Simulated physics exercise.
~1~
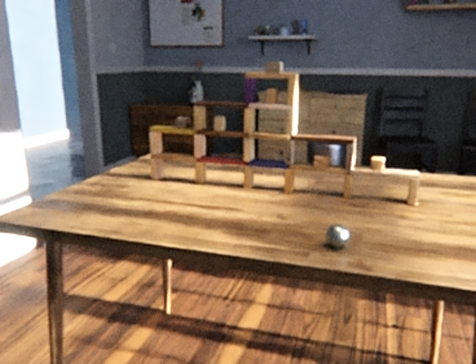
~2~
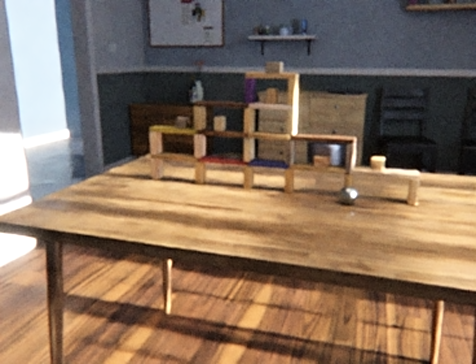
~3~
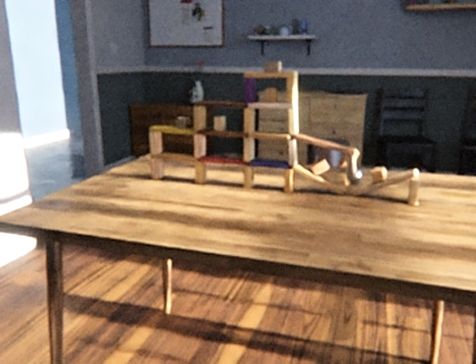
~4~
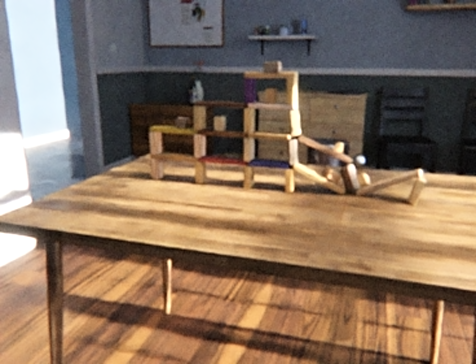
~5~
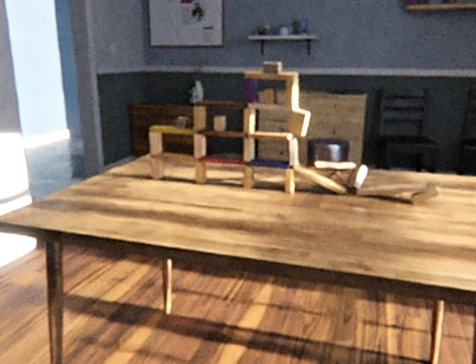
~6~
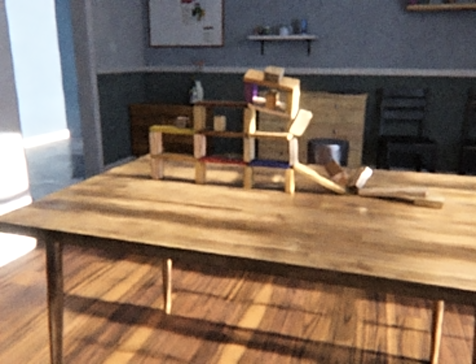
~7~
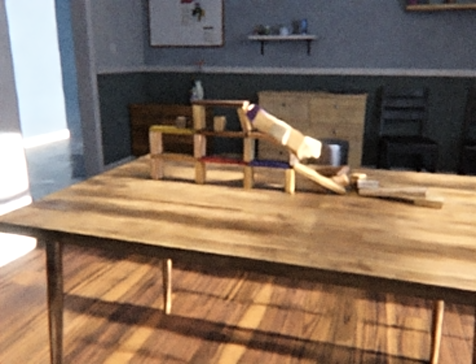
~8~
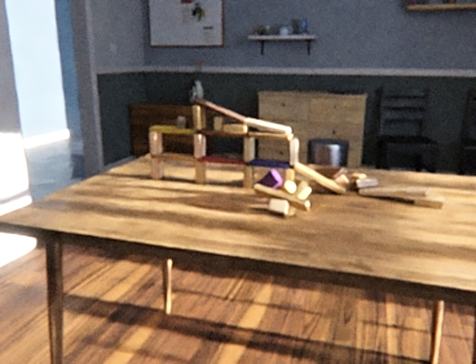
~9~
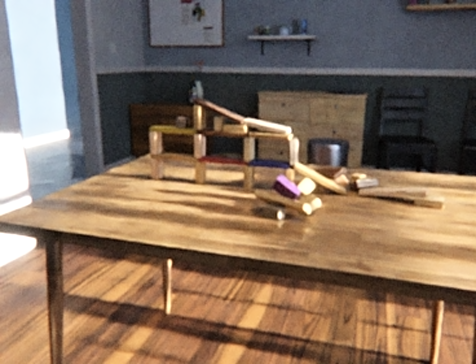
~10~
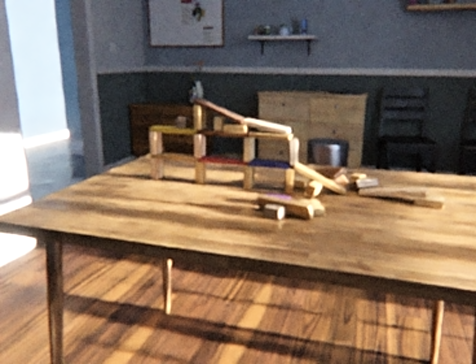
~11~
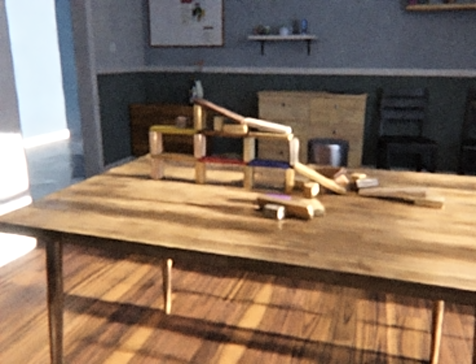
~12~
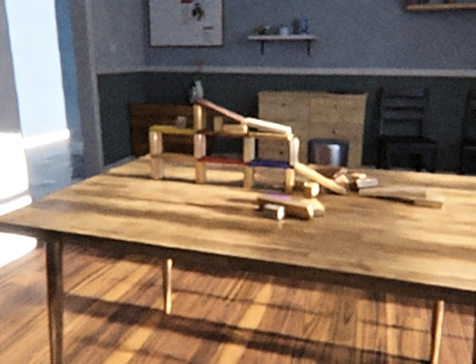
A tall structure of wooden blocks and planks stood on a table as a steel ball rolled into its low right end, which collapsed; then the top toppled rightward, dropping the purple post onto the table, while the blue, red and yellow planks stayed up.
